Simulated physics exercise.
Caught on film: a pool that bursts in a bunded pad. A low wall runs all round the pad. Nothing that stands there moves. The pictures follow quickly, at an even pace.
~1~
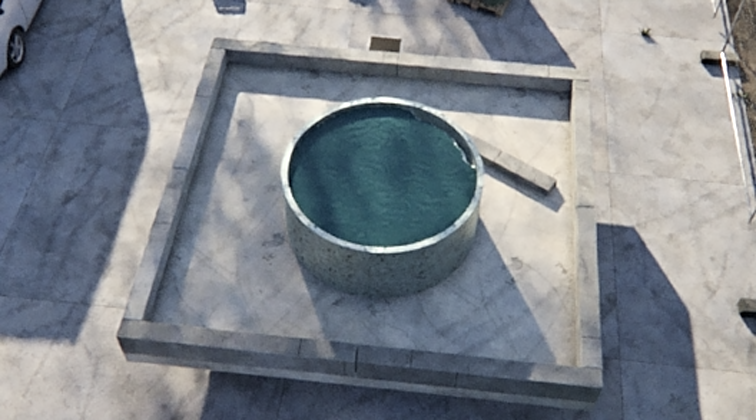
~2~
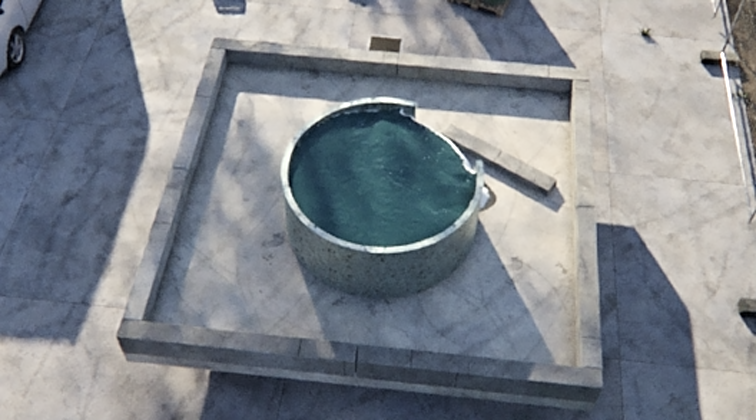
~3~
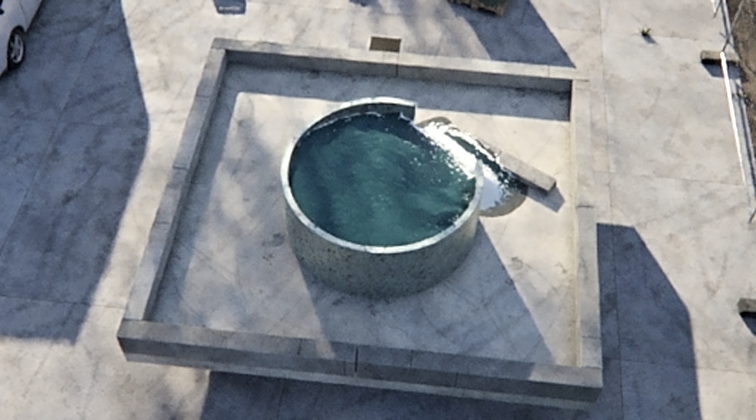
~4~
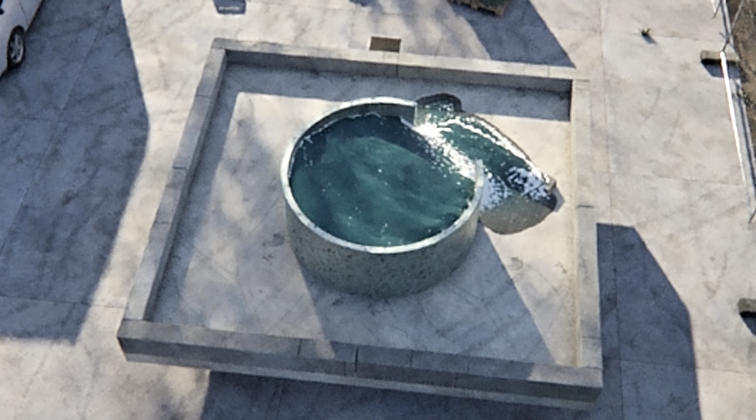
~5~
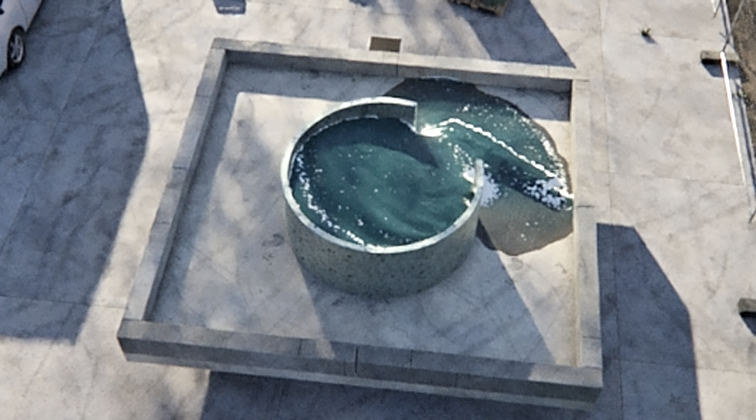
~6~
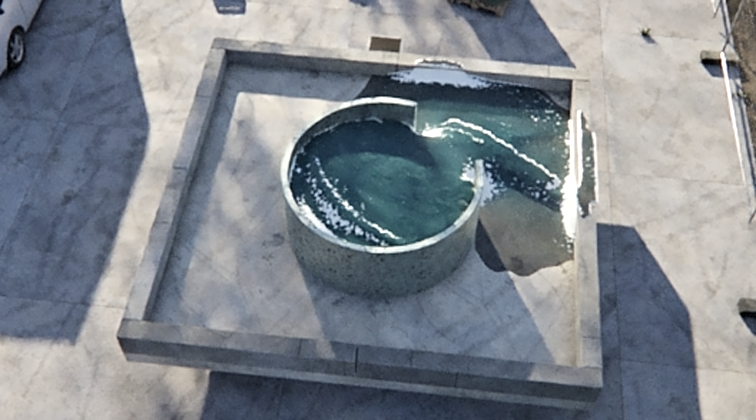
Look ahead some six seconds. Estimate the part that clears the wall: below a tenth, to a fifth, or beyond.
Over the wall goes between a tenth and a fifth.
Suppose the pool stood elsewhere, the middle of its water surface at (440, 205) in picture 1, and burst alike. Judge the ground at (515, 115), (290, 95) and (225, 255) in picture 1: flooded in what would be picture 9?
As listed: Covered, no water, not flooded.
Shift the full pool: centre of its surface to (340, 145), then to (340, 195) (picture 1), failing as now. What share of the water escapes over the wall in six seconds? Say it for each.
About 18 and 12 per cent.
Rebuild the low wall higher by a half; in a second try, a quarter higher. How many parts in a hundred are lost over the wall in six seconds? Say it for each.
Near 4 and 6 in a hundred.
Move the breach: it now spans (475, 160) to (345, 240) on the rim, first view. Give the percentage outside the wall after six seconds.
Some 26 per cent.
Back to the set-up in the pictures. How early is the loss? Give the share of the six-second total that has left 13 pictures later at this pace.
Some 80 per cent.
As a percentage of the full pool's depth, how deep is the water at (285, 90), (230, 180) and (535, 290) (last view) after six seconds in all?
In that order: 12, 14 and 8 per cent.
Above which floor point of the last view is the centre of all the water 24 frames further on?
I would point to (414, 187).
A moment on, water covers 30 % of the floor; the low wall has let 0 % over.
Next, water covers 35 % of the floor; the low wall has let 1 % over.
Then, water covers 55 % of the floor; the low wall has let 10 % over.
Later, water covers 75 % of the floor; the low wall has let 13 % over.
In the end, water covers 80 % of the floor; the low wall has let 13 % over.
